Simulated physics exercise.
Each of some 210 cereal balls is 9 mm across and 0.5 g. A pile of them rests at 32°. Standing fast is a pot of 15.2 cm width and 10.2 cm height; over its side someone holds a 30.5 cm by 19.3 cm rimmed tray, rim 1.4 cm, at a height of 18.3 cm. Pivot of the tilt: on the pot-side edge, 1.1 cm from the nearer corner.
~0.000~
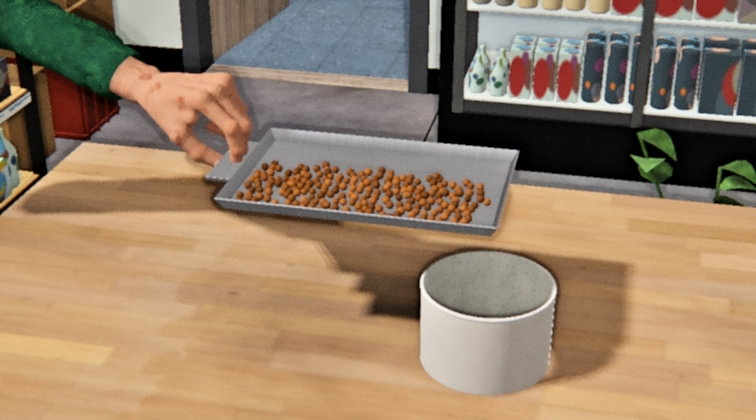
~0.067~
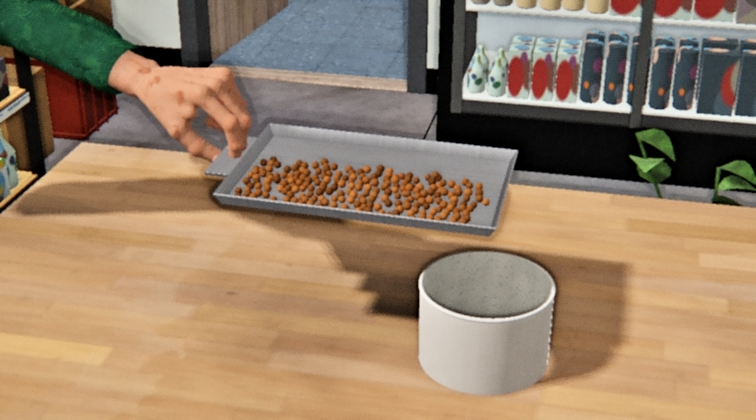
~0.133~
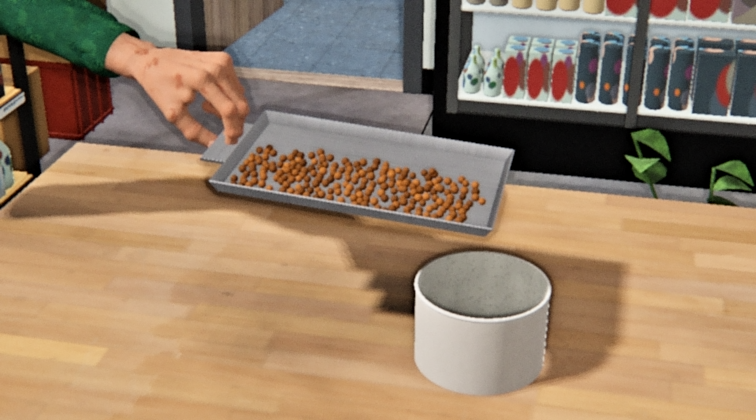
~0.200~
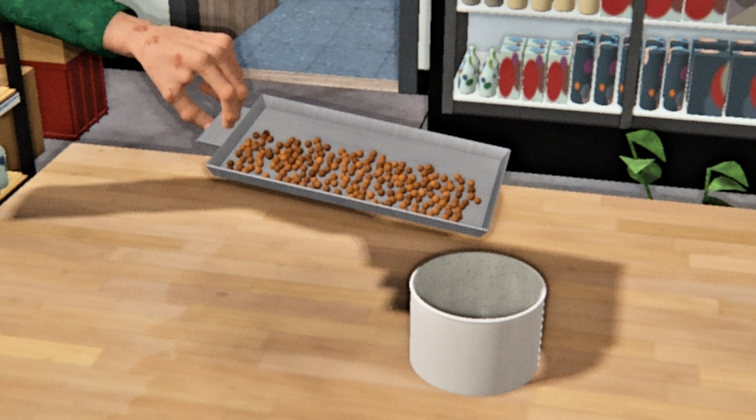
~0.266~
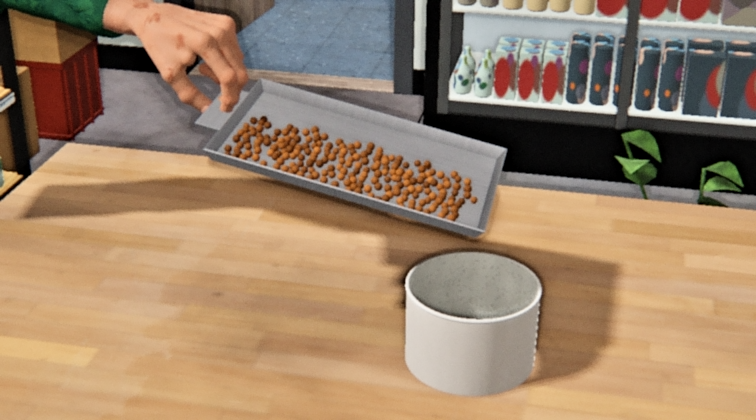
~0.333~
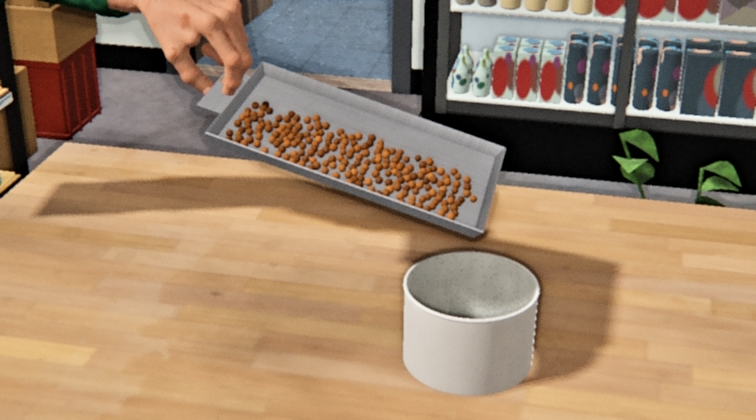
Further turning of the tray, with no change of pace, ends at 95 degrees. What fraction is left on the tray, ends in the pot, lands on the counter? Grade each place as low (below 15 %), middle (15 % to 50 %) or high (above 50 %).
Tray - low; pot - high; counter - middle.
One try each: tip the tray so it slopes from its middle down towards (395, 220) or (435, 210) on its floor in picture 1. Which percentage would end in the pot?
Estimate: Some 25 % and some 55 % respectively.
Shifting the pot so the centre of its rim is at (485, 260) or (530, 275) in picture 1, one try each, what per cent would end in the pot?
First try about 35 per cent, second try about 85 per cent.
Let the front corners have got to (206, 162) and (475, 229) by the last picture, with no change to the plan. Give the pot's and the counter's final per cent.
You'd end with pot at 25 and counter at 75.
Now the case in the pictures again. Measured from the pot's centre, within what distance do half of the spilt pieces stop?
That comes to near 16 cm.
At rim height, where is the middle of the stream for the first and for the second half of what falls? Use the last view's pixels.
The first half passes near (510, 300) and the second half near (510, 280).
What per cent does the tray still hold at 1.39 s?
About 35%.
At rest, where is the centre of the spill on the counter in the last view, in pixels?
The spill's middle ends up near (569, 345).
After 0.97 s, tilt 53 degrees; the tray holds 80 %, the pot 5 %.
Then, at 1.39 s, tilt 78 degrees; the tray holds 35 %, the pot 40 %.
After 1.89 s, tilt 95 degrees; the tray holds 0 %, the pot 70 %.
In the end, at 2.4 s, tray 0 %, pot 70 %, counter 30 %.
